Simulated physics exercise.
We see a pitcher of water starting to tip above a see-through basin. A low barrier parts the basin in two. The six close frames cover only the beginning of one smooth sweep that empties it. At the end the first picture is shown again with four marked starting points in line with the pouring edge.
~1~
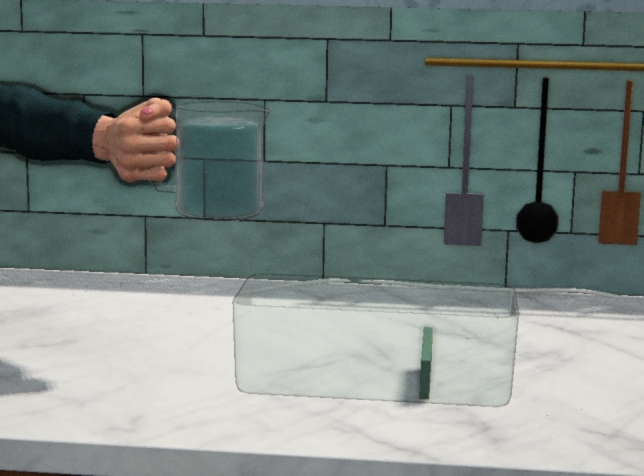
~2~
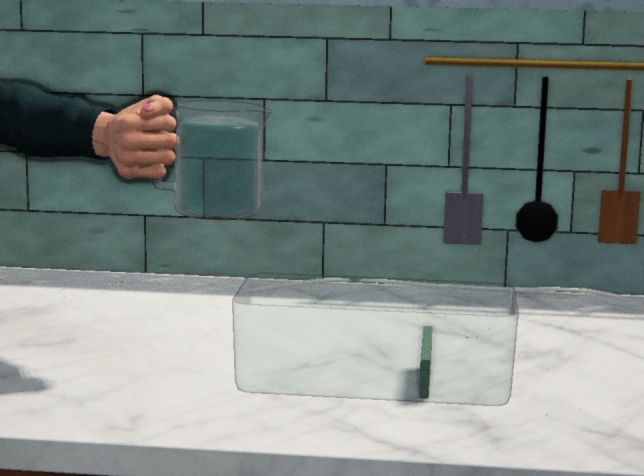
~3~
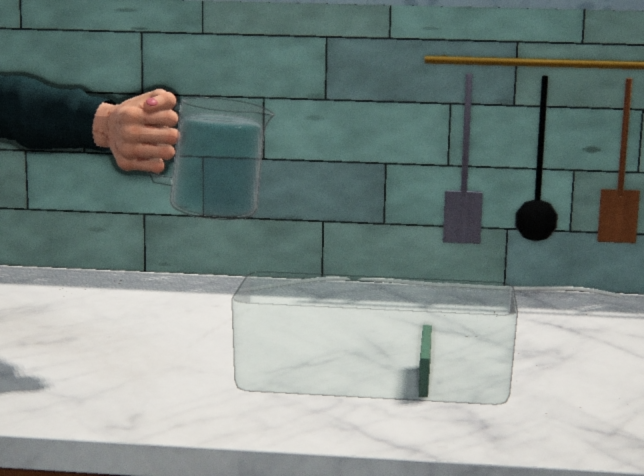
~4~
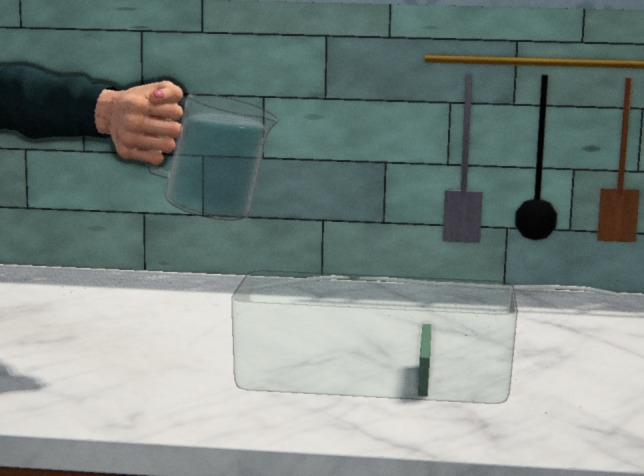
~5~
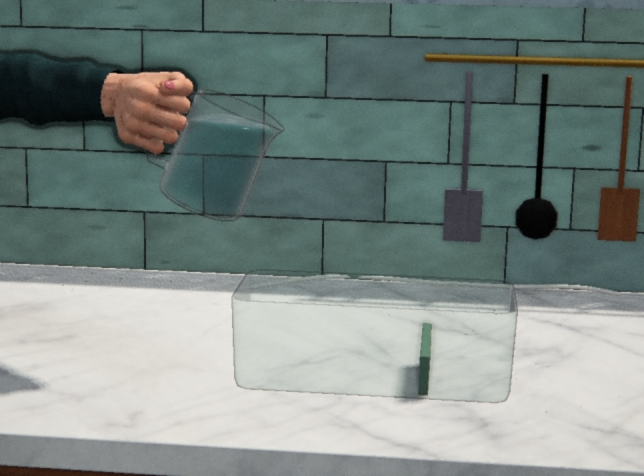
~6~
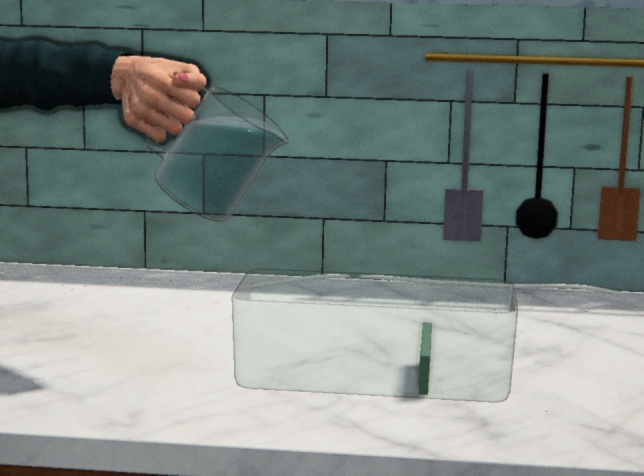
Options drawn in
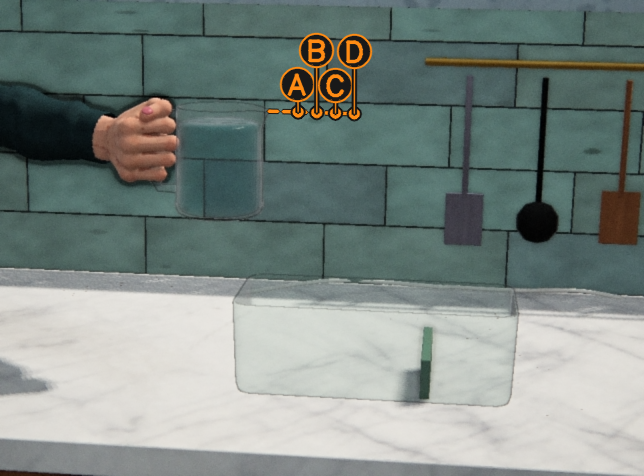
A hand holding a clear pitcher of bluish water upright, then gradually tilting it rightward above a transparent basin on a marble counter.
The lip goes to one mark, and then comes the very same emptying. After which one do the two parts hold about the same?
I would pick dot D.
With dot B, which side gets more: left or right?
The left one.
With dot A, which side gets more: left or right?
The left one.
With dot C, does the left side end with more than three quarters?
Yes.
On the marked copy, A at (298, 112); B at (316, 112); C at (335, 113); D at (354, 113).
With A, about 91 % ends left of the wall and 6 % right of it; 3 % is lost outside.
With B, about 92 % ends left of the wall and 4 % right of it; 4 % is lost outside.
With C, about 86 % ends left of the wall and 7 % right of it; 7 % is lost outside.
With D, about 52 % ends left of the wall and 46 % right of it.
